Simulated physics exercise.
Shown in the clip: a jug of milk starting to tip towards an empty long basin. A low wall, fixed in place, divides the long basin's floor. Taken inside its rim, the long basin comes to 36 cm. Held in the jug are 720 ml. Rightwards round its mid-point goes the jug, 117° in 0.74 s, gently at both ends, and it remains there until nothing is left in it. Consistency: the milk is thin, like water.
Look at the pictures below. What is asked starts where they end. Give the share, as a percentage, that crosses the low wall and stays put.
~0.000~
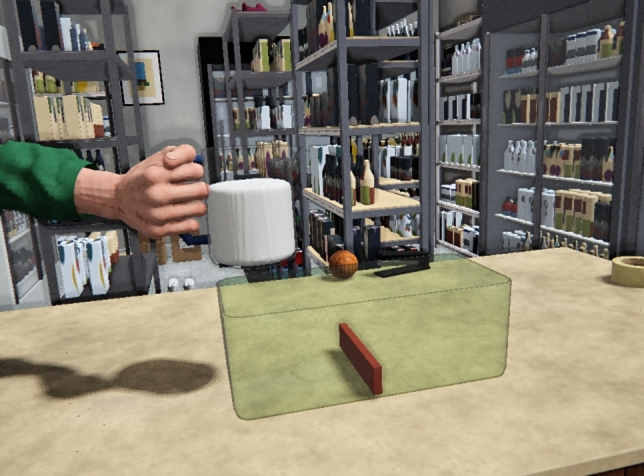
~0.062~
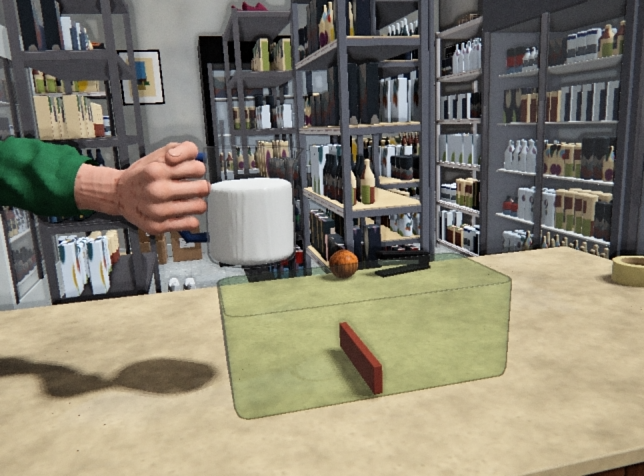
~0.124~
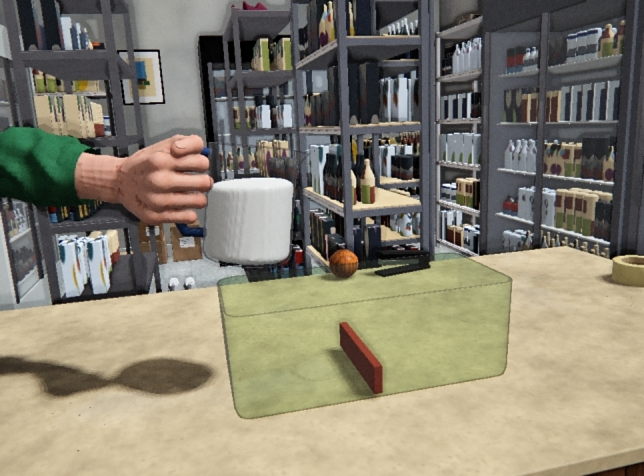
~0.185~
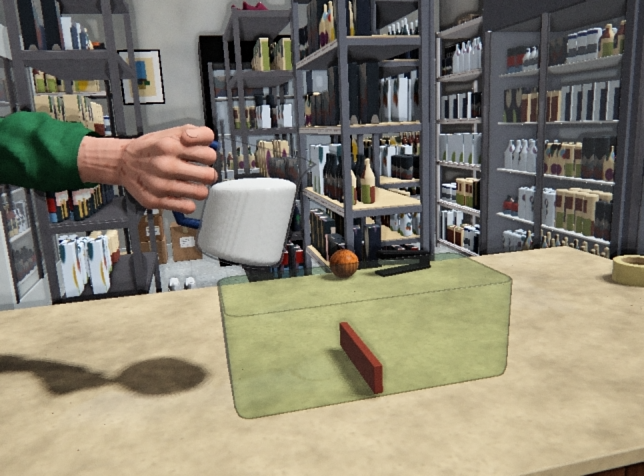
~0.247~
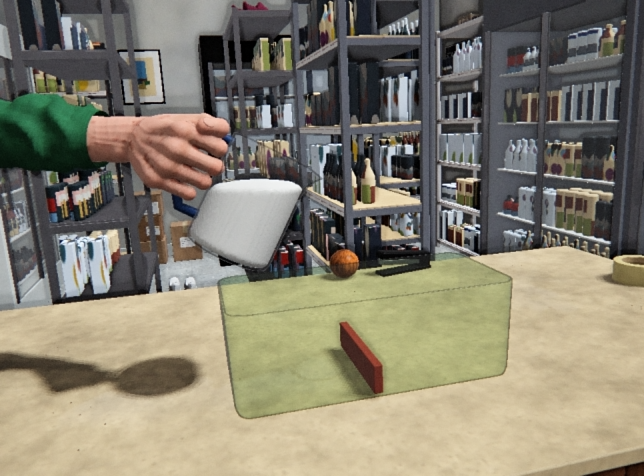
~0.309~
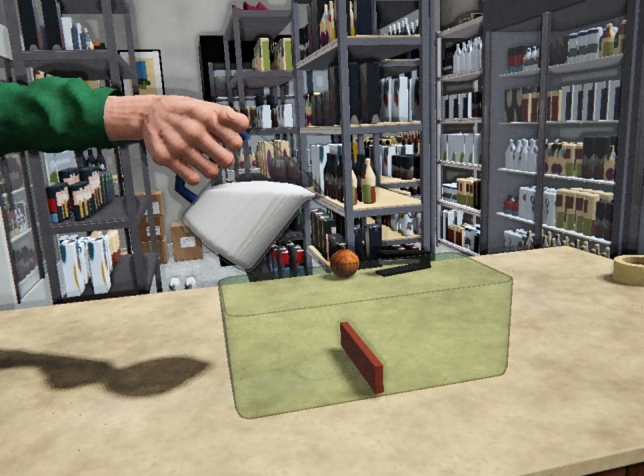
Around 37 %.
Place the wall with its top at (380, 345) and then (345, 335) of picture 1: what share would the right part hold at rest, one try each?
I'd put it at about 10 per cent for the first and about 55 per cent for the second.
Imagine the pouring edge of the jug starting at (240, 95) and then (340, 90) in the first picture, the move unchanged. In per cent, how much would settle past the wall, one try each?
Respectively about 10 and 85 percent.
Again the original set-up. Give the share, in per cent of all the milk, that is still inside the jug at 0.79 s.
Close to 12 percent of the whole amount.
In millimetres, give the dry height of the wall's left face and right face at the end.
For the left, around 20 mm; for the right, around 28 mm.
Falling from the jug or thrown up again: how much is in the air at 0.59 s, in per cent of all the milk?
Estimate: About 20 % of all of it.
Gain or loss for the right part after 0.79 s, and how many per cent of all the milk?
Net gain of about 3.
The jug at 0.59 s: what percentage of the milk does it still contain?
Roughly 60 per cent.
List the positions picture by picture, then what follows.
In the first frame, it leans 0°; its right rim is at (302, 146); the milk meets the walls at (206, 187) and (288, 182); the long basin's rim runs from (220, 299) to (482, 267); the wall's top is at (358, 344).
In the second frame, it leans 2°; its right rim is at (304, 147); the milk meets the walls at (207, 187) and (289, 181).
In the third frame, it leans 8°; its right rim is at (309, 153); the milk meets the walls at (209, 187) and (291, 181).
In the fourth frame, it leans 17°; its right rim is at (316, 163); the milk meets the walls at (209, 189) and (295, 182).
In the fifth frame, it leans 29°; its right rim is at (322, 178); the milk meets the walls at (201, 202) and (301, 184).
In the sixth frame, it leans 44°; its right rim is at (326, 196); the milk meets the walls at (190, 205) and (310, 189).
Then, 0.59 s in, the tilt is 105° and 60 per cent is still to pour, 10 is left of the wall and 10 right of it.
Then, 0.79 s in, the tilt is 117° and 11 per cent is still to pour, 48 is left of the wall and 34 right of it.
Then, 1.01 s in, the tilt is 117° and 0 per cent is still to pour, 61 is left of the wall and 36 right of it.
Then, 1.24 s in, the tilt is 117° and 0 per cent is still to pour, 62 is left of the wall and 37 right of it.
Finally, 62 per cent lies left of the wall, 37 right of it and 1 outside.
